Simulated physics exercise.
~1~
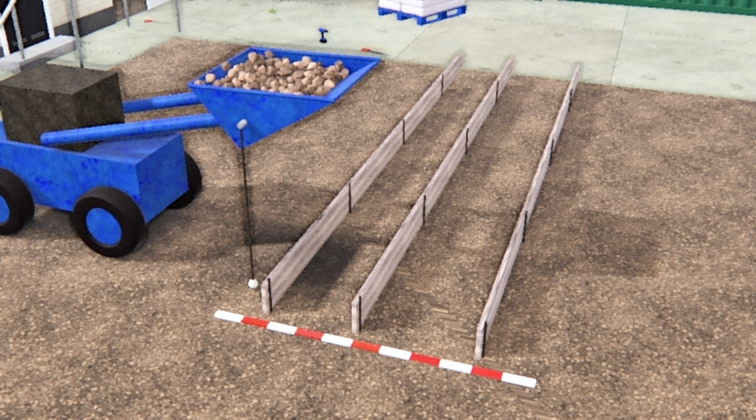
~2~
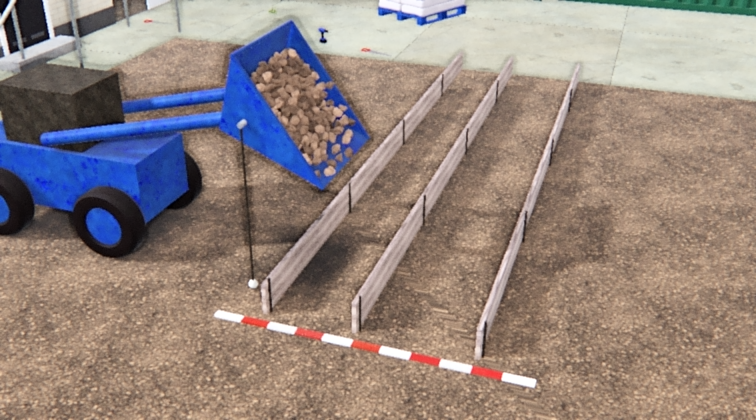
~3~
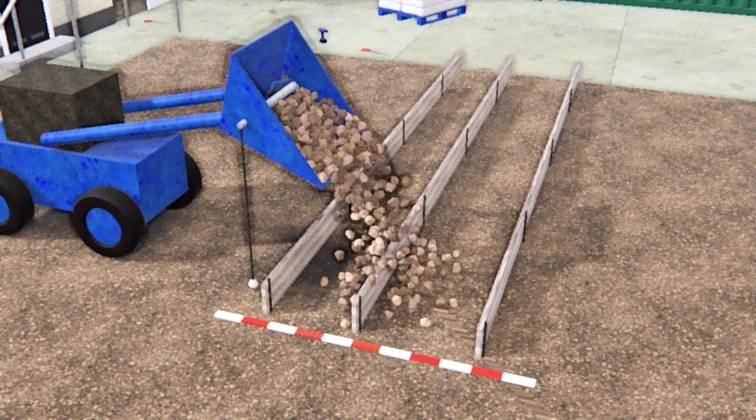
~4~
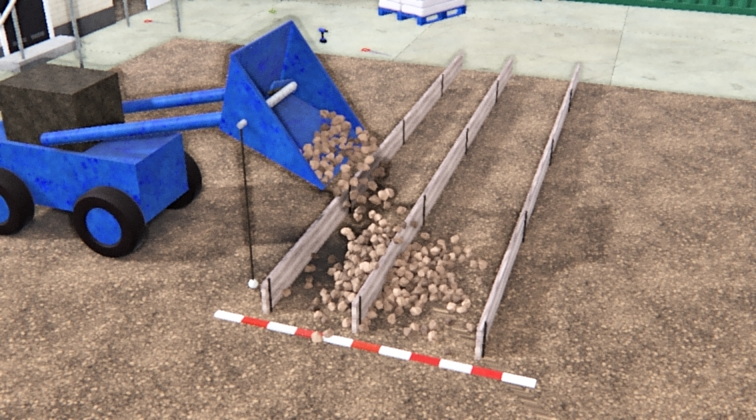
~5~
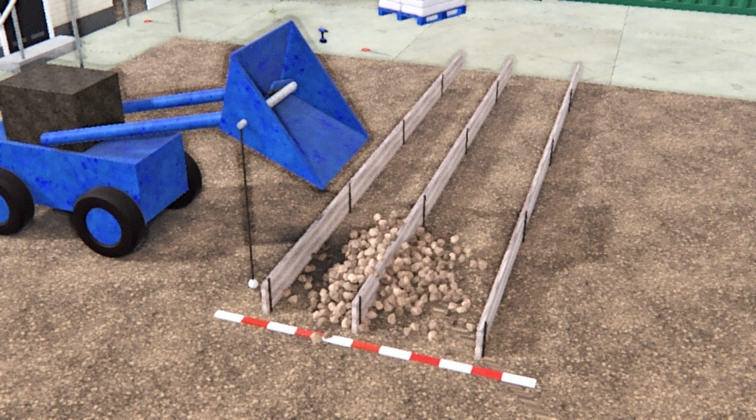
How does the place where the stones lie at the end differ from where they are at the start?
At the start the stones are piled in the loader's raised blue bucket, and at the end they lie lower and farther right, heaped on the ground on both sides of the middle plank barrier.
A gravelly brown yard beside a strip of pale paving is seen from above at an angle. On the left stands a blue loader with a dark block on its back and a raised bucket full of brownish stones, while three long plank barriers and a red-and-white staff lie to the right. The bucket tips forward and down to the right, and the stones begin sliding toward its lip. They pour over the nearest barrier and scatter around the middle one. The bucket stays tilted and empties, leaving the stones heaped on both sides of the middle barrier, close to the staff.
